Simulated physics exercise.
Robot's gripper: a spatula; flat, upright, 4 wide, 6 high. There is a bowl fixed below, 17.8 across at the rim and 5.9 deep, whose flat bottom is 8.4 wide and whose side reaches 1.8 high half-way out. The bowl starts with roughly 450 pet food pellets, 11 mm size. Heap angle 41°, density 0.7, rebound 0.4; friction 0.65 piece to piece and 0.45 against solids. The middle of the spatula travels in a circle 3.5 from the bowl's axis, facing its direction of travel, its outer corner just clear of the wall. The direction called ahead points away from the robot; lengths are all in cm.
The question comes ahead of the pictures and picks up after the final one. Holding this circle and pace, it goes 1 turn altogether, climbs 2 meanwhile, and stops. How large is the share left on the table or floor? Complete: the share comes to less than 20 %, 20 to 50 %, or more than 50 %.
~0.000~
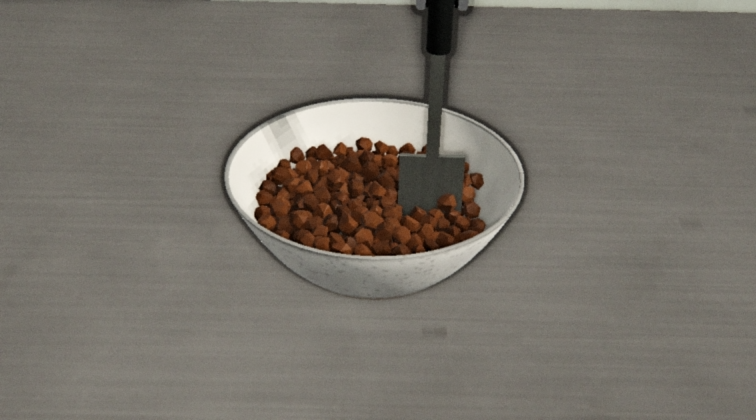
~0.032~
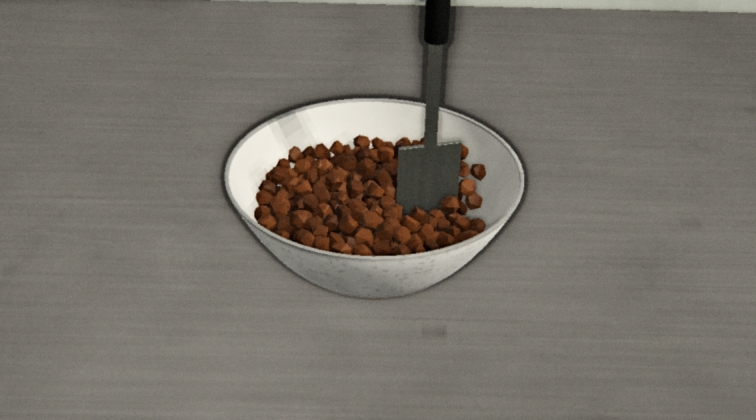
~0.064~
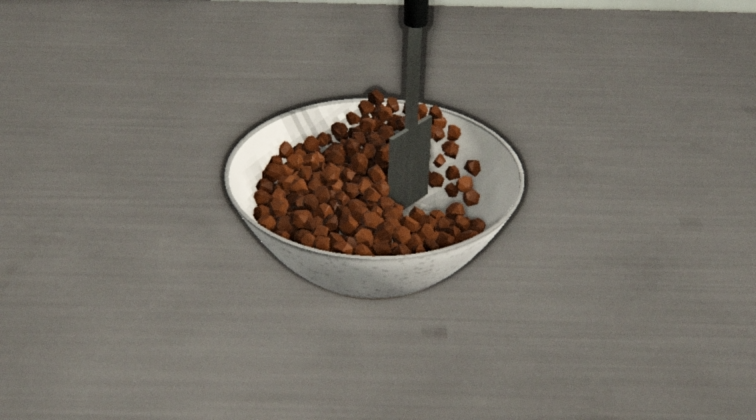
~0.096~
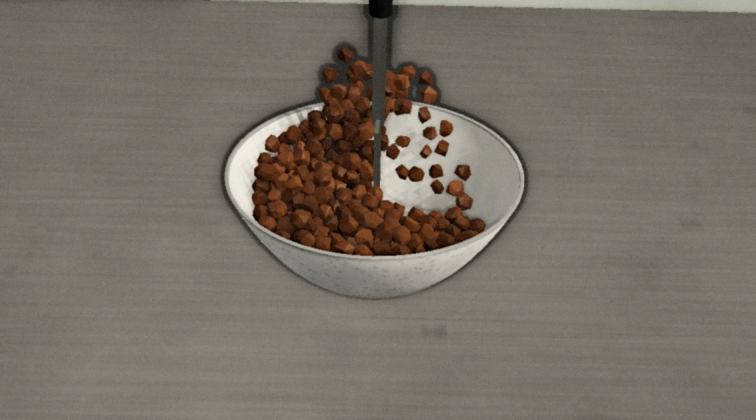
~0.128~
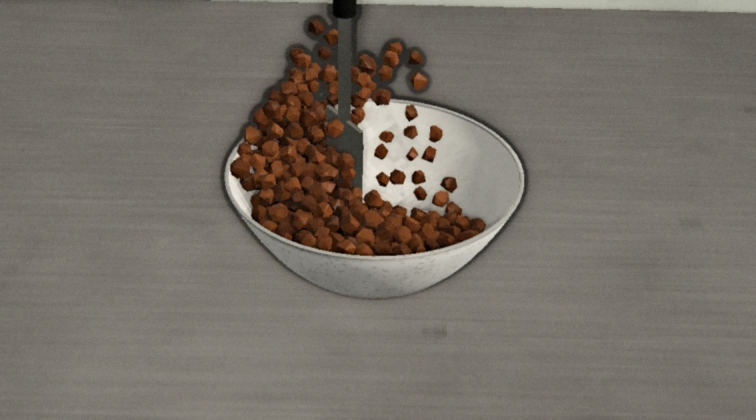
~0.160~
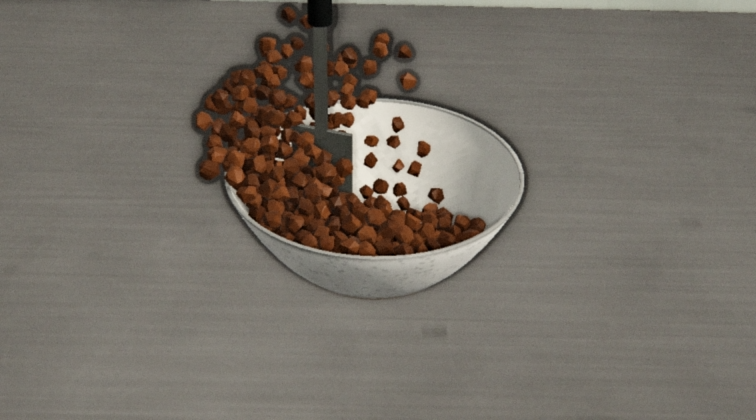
The share comes to between 20 and 50 %.
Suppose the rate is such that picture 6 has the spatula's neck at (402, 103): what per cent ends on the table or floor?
About 10 per cent.
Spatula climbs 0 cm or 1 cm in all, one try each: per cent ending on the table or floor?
50 % and 40 %.
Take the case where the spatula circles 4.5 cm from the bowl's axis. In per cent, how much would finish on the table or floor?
It would come to about 35 per cent.
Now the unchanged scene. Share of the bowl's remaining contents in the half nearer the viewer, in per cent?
I'd put it at roughly 45 per cent.
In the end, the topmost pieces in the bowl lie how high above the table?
Measured height: Some 5.5 cm.
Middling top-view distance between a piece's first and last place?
About 8 centimetres.
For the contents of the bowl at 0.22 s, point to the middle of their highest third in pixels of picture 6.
Around pixel (328, 213).
After 0.22 s, 232° round, highest piece 11 above the table; 360 in the bowl, 3 on the table or floor, 86 in flight or on the tool.
After 0.28 s, 302° round, highest piece 12 above the table; 316 in the bowl, 45 on the table or floor, 88 in flight or on the tool.
After 0.51 s, 0° round, highest piece 5 above the table; 271 in the bowl, 177 on the table or floor, 1 in flight or on the tool.
After 1.21 s, 0° round, highest piece 5 above the table; 271 in the bowl, 178 on the table or floor.
In the end, 271 in the bowl, 178 on the table or floor. That is 40 % on the table or floor.
